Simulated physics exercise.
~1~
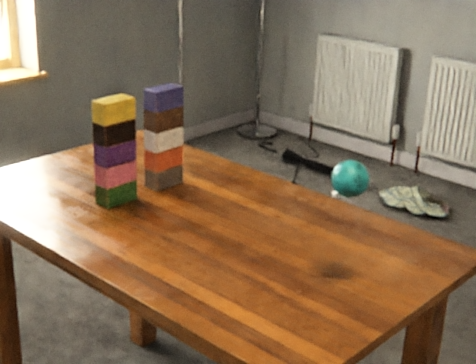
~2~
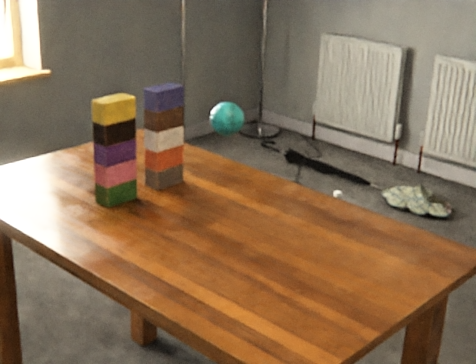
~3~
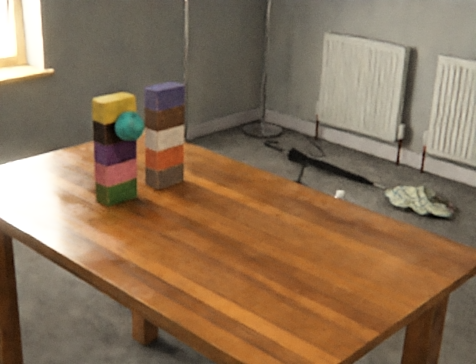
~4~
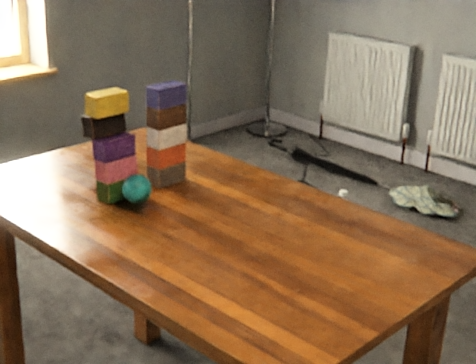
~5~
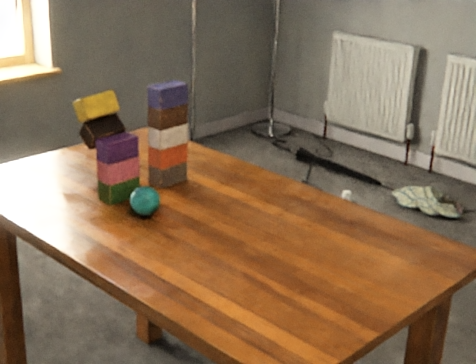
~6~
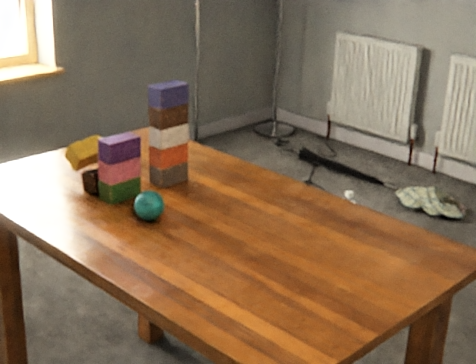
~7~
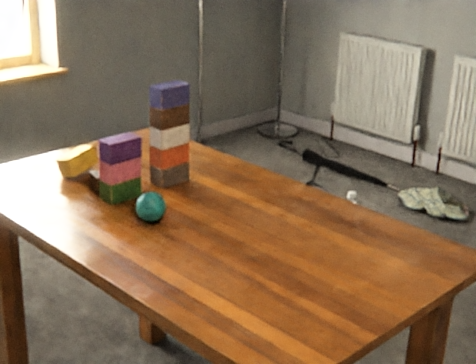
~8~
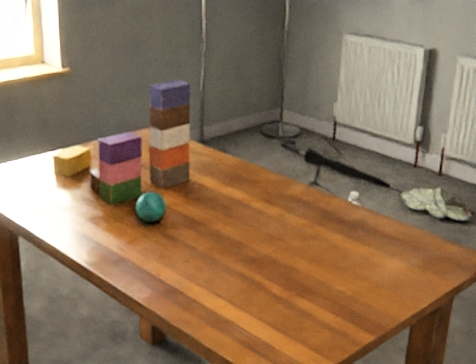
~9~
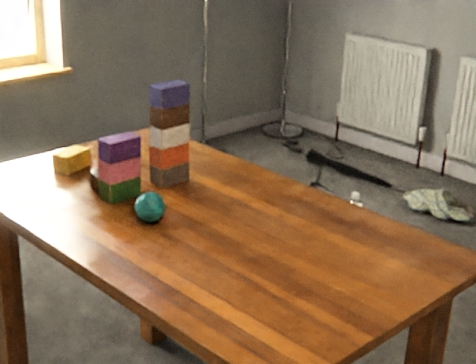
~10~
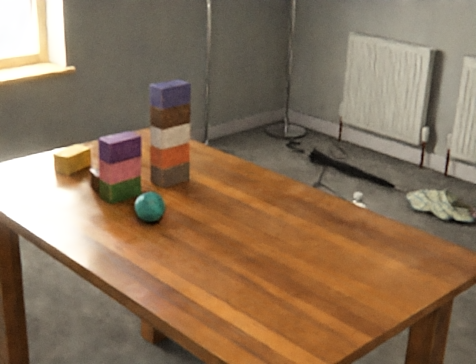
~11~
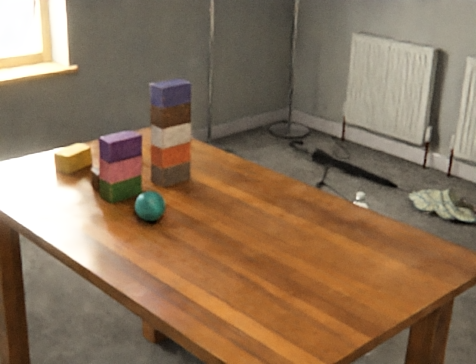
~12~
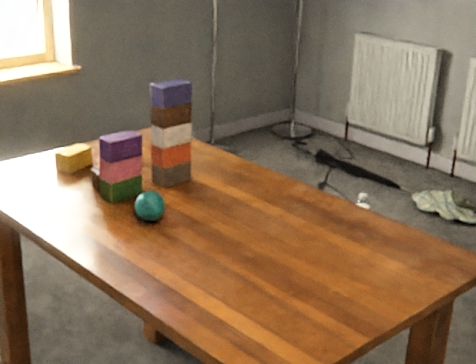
A turquoise ball flew in from the right and hit the nearer of two block stacks on a wooden table, toppling its yellow and black blocks onto the tabletop, while the ball settled beside the blocks still standing and the other stack stayed upright.
